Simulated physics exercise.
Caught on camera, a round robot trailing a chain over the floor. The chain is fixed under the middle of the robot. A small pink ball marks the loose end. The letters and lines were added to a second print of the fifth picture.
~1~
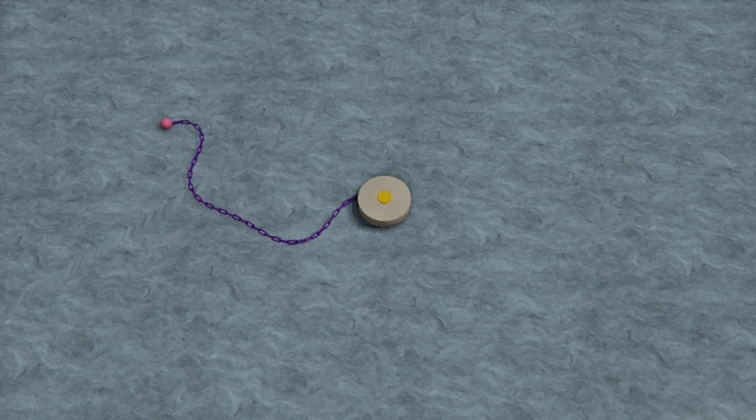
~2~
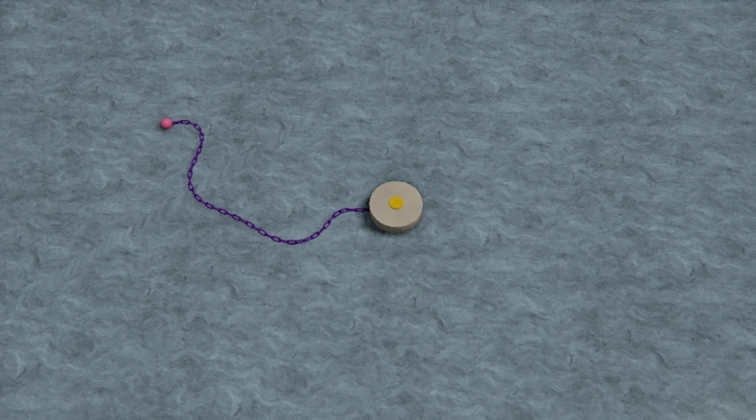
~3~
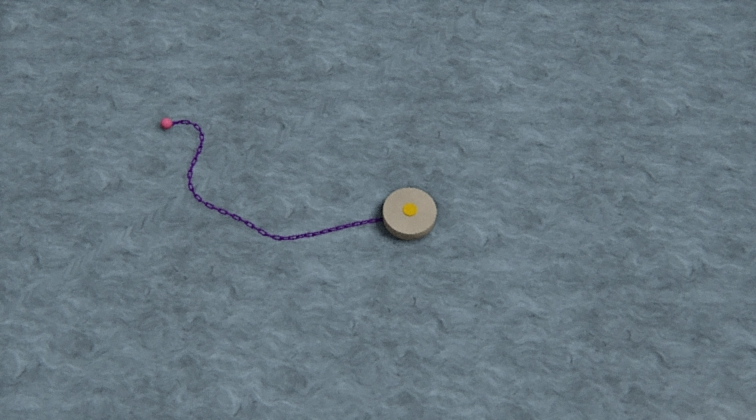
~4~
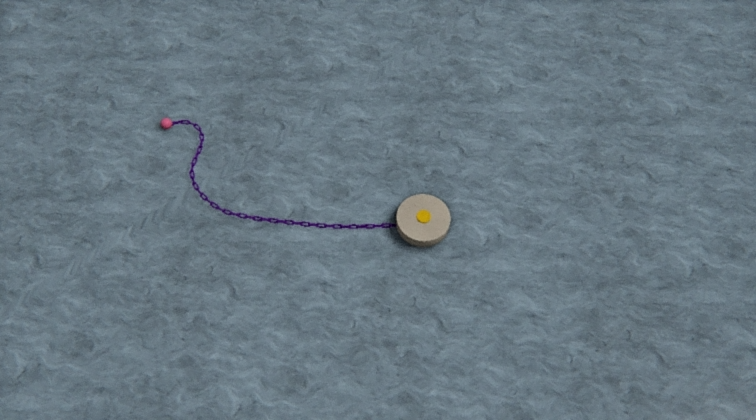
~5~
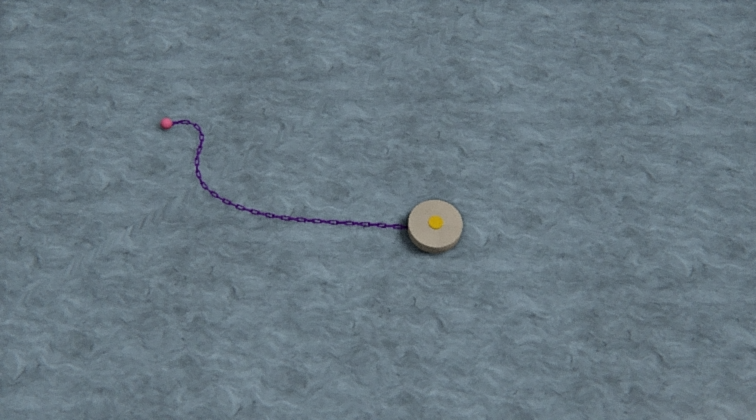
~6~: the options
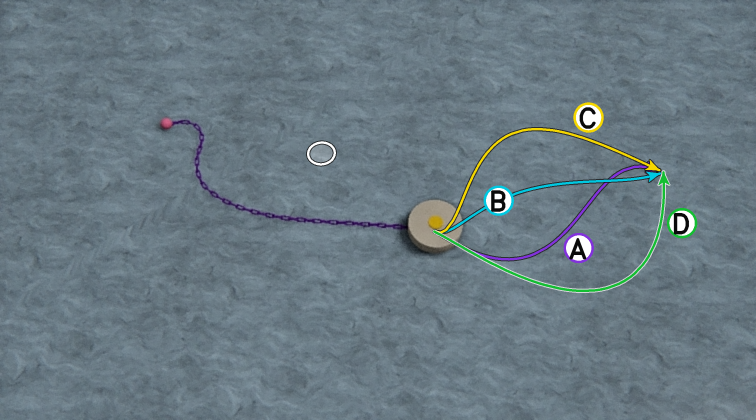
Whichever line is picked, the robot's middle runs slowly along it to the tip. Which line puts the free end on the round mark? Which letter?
C.
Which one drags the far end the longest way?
Route D.
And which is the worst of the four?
Route D.
On the marked copy, A from (434, 231) via (564, 233) to (659, 170); B from (434, 231) via (545, 186) to (660, 174); C from (434, 231) via (512, 134) to (659, 170); D from (434, 231) via (601, 290) to (663, 172); the ring at (321, 153).
With C. Early on, robot (489, 147), middle of the chain (320, 187), free end (178, 126).
Further on, robot (589, 134), middle of the chain (416, 148), free end (249, 153).
At the end, robot (667, 167), middle of the chain (487, 152), free end (321, 151); the free end is on the ring.
As for the rest, A leaves the free end at (318, 186); B leaves the free end at (318, 170); D leaves the free end at (332, 200).
